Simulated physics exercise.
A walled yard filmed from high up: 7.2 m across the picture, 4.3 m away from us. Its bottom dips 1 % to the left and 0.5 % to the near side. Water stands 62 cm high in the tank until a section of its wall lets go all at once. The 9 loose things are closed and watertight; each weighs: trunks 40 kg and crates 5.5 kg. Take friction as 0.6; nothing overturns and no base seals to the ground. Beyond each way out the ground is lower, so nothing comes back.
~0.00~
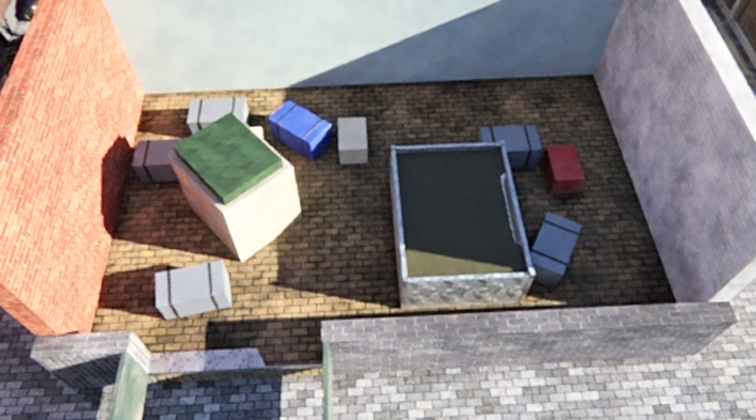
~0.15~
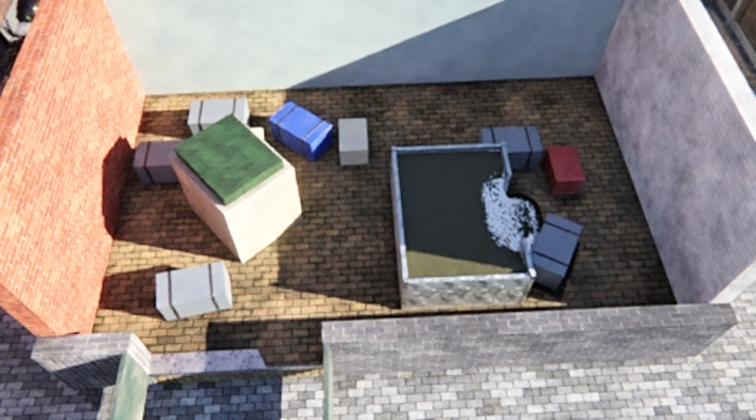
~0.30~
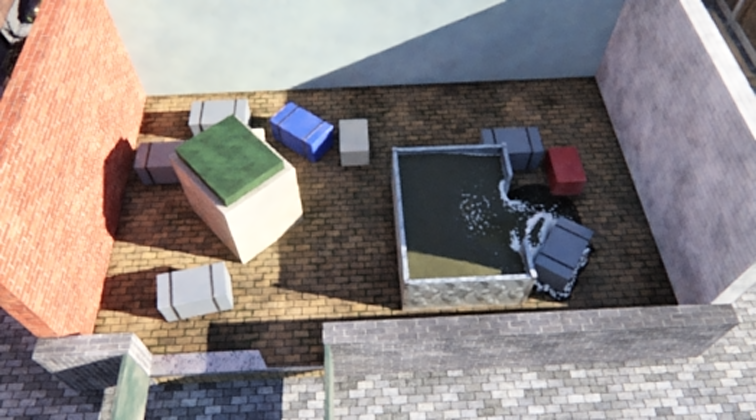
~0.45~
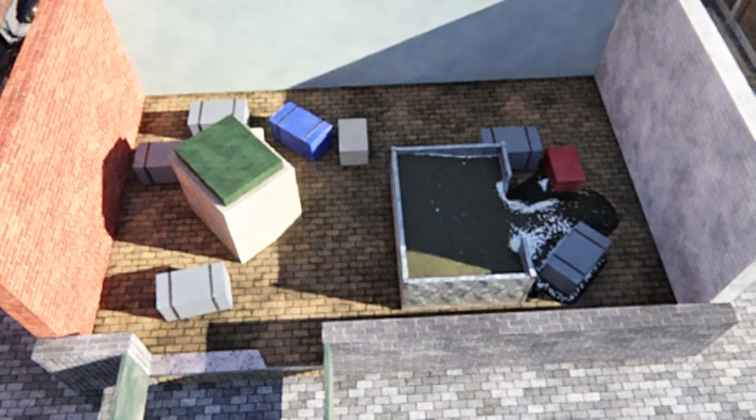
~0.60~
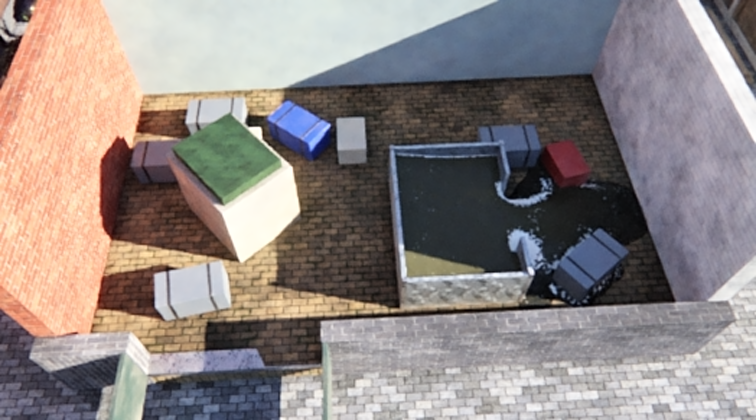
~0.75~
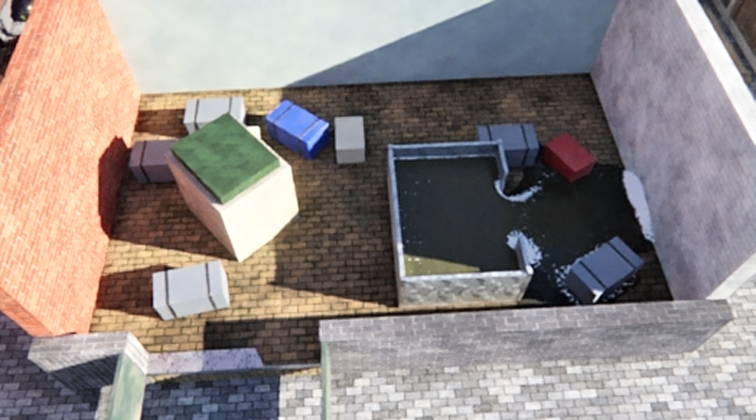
Dark water bursts through the right side of a square walled tank in a brick-paved yard, seen from high above, and spreads foaming toward the pale right wall. A slate-blue trunk beside the gap slides toward the near right, then the red crate shifts slightly right. On the left, the blue trunk, pale and brown trunks, grey crate and green-topped block stay put, while the view barely wavers.
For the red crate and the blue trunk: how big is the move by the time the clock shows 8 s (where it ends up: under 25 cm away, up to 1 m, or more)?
The red crate gets carried off, the blue trunk stays put.
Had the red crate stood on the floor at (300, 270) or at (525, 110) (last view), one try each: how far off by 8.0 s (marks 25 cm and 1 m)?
In that order: It moves a short way; it ends far away.
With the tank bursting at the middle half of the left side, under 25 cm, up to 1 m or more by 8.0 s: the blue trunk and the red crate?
In that case the blue trunk barely shifts, the red crate holds its place.
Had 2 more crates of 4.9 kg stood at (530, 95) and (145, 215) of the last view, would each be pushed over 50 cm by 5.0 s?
In that order: Over, short of it.
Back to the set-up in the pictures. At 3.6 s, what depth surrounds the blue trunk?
About 0 cm.
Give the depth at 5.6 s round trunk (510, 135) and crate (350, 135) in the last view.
Roughly 4 and 3 cm.
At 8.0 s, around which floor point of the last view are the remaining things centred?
At about (308, 192).
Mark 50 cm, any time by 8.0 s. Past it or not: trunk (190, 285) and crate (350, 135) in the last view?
In that order: Less, more.
After 1.6 s the red crate is near (587, 95), 1.3 m from its start, aground; the blue trunk is near (297, 121), 0.0 m from its start, aground; 0 of 9 are out; 1 afloat.
After 3.6 s the red crate is near (439, 103), 2.0 m from its start, afloat; the blue trunk is near (297, 121), 0.0 m from its start, aground; 0 of 9 are out; 2 afloat.
After 5.6 s the red crate is near (348, 183), 3.0 m from its start, aground; the blue trunk is near (296, 121), 0.0 m from its start, aground; 0 of 9 are out; 0 afloat.
After 8.0 s the red crate is near (355, 256), 3.2 m from its start, aground; the blue trunk is near (296, 121), 0.0 m from its start, aground; 0 of 9 are out; 1 afloat.
